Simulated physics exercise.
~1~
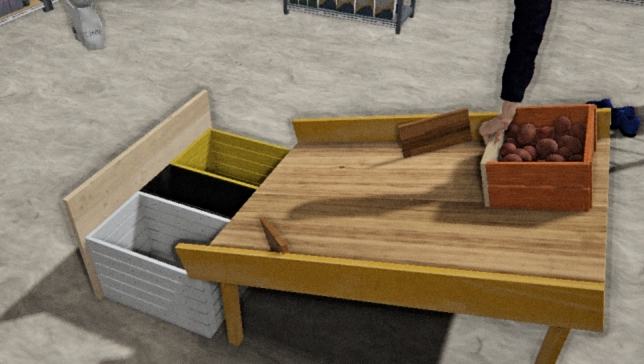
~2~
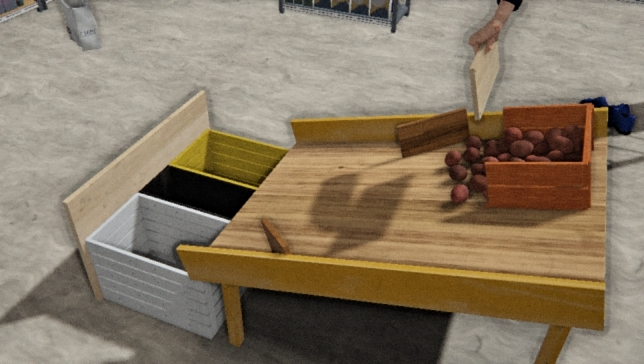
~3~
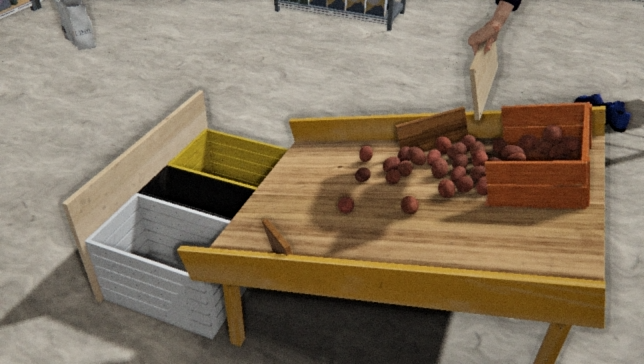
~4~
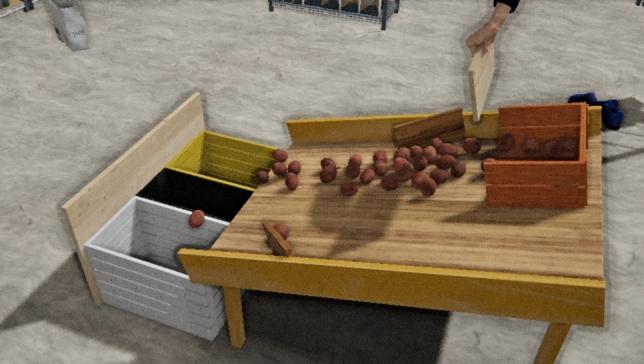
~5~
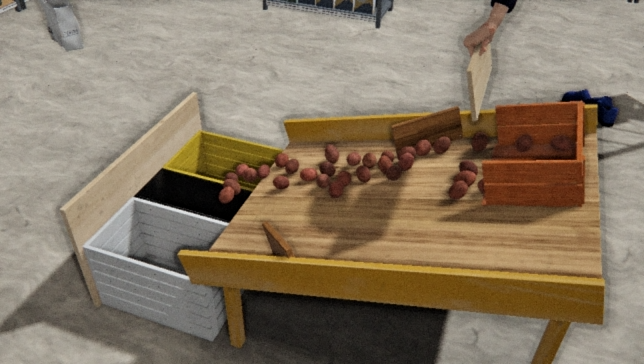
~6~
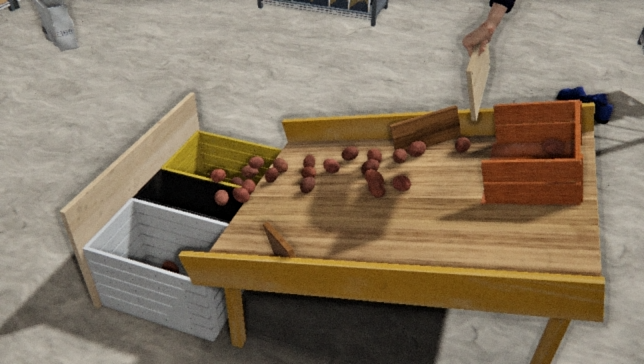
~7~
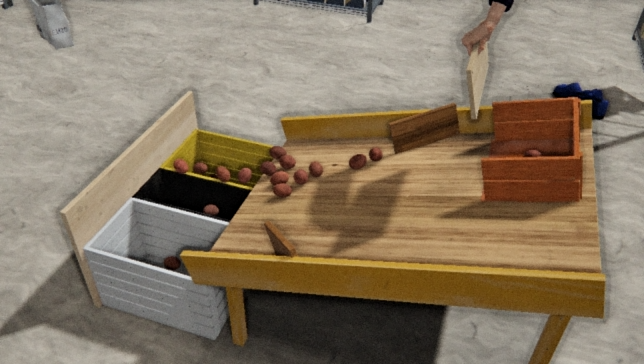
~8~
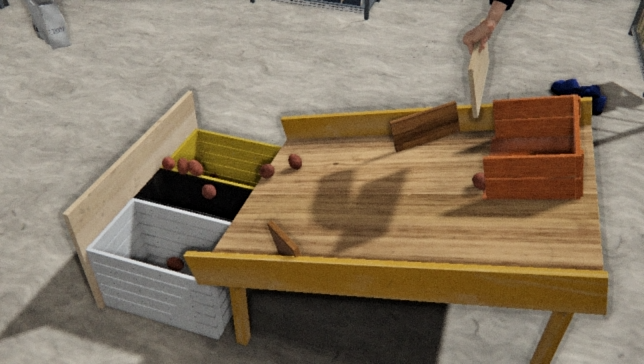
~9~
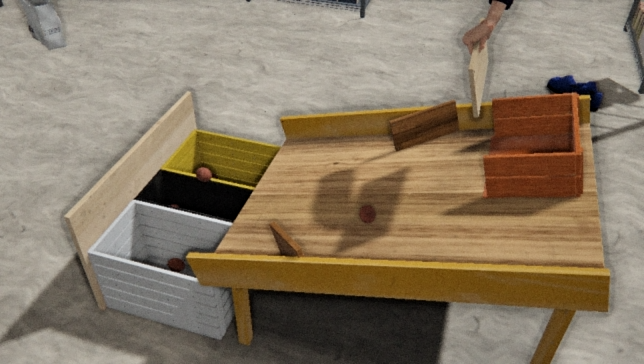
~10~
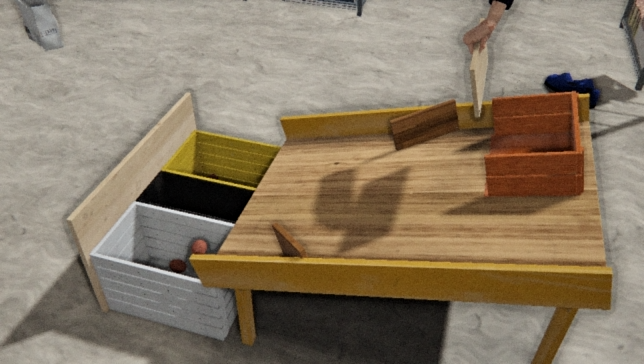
Red potatoes rolling down a walled wooden table as a hand lifts the gate, dropping into white, black and yellow containers.
